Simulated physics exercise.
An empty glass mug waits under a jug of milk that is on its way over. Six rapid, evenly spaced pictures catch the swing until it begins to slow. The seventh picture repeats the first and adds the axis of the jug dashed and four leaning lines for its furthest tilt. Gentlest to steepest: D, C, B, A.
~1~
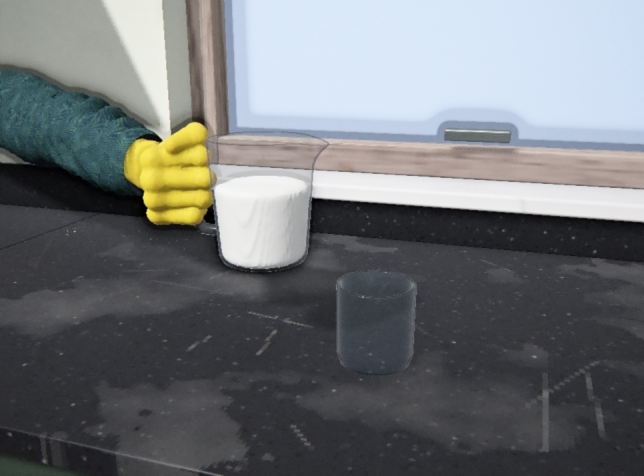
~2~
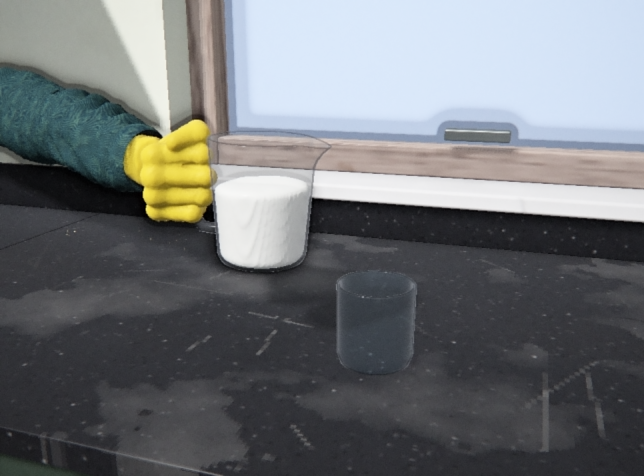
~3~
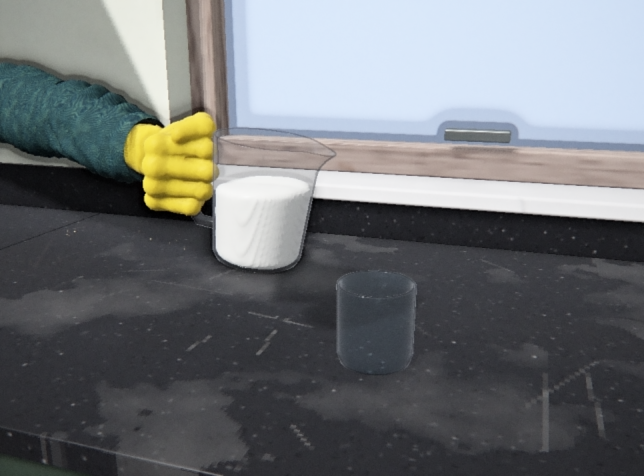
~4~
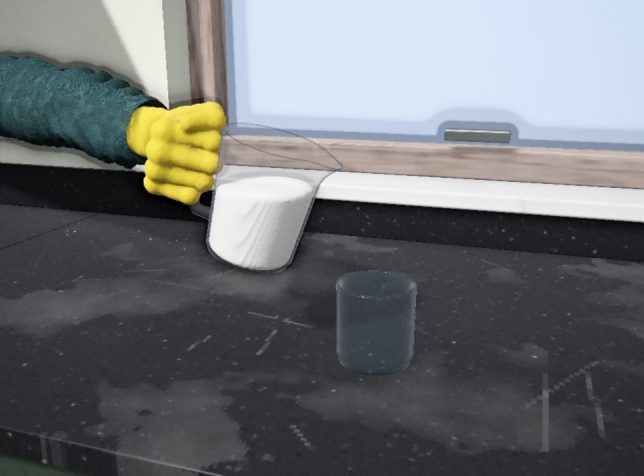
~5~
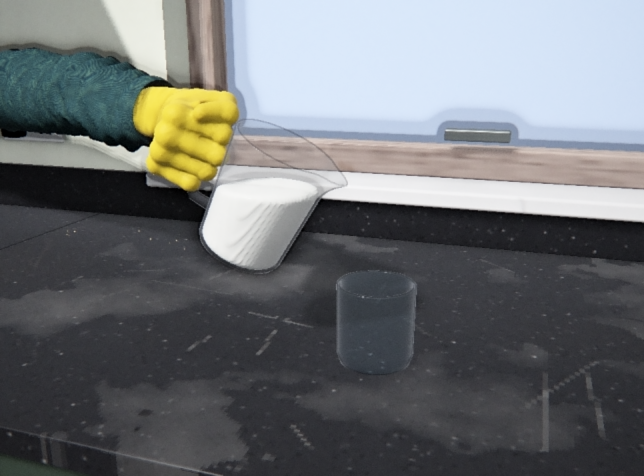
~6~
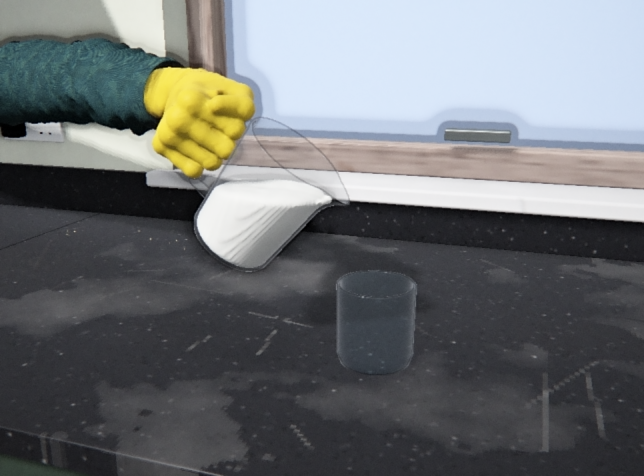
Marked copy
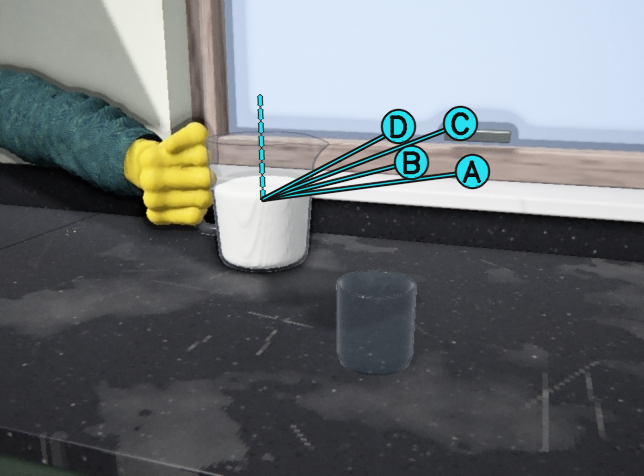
On a dark, scuffed countertop beside a window, a yellow-gloved hand holds a clear jug of white milk upright, behind and to the left of an empty glass mug. The hand rises and turns, tilting the jug steadily to the right until the milk slants up to its lip, while the mug stays still.
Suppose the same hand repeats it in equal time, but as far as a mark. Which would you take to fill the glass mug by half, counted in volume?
Go for D.
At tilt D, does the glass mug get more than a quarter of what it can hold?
Yes.
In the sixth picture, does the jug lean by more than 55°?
No, it does not.
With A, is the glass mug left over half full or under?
Over.
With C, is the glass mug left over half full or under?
Over.
On the marked copy, A at (455, 174); B at (395, 166); C at (444, 130); D at (383, 136).
With A, the glass mug is filled to the brim; 8 % of the milk is spilt.
With B, the glass mug ends with about 90 % of what it can hold.
With C, the glass mug ends with about 69 % of what it can hold.
With D, the glass mug ends with about 48 % of what it can hold.
